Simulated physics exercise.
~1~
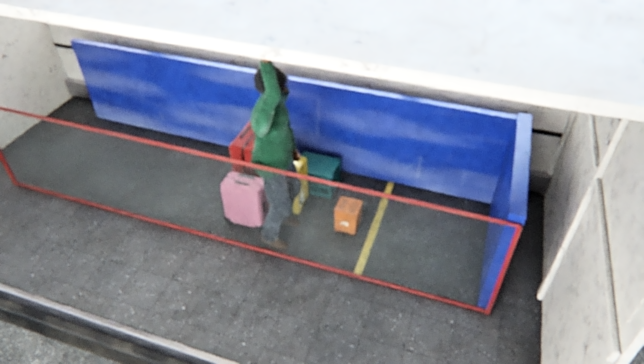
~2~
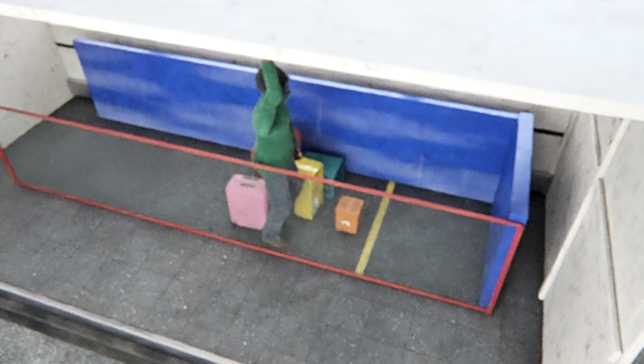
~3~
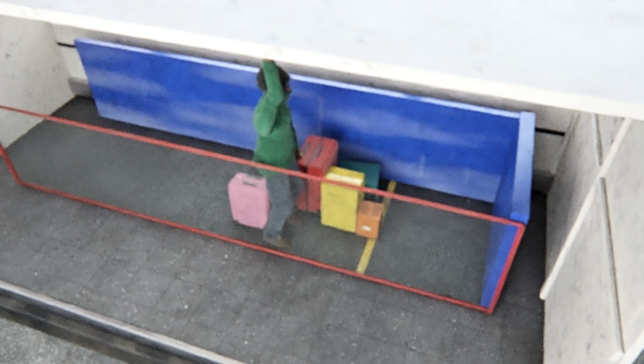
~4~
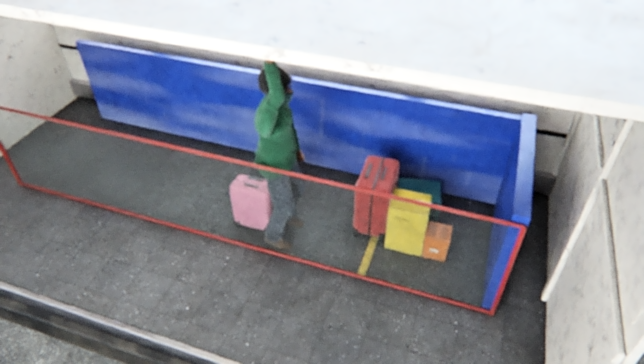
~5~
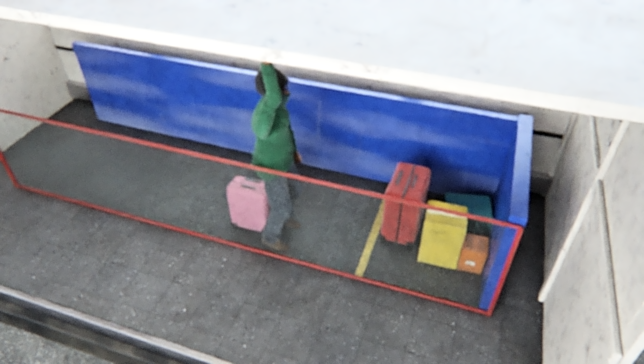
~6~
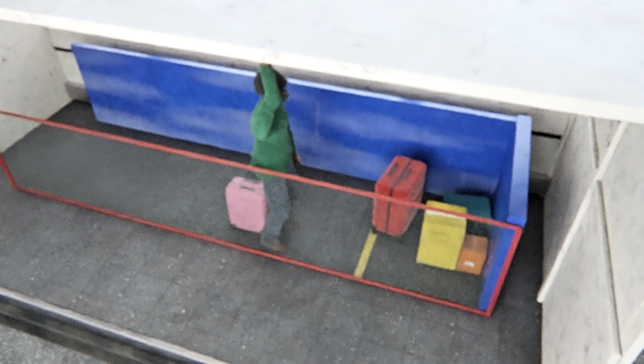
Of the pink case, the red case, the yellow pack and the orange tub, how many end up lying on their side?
None of them do. The pink case, the red case, the yellow pack and the orange tub are all still upright at the end.
Four pieces of luggage slide right past the yellow line while the pink case stays short.
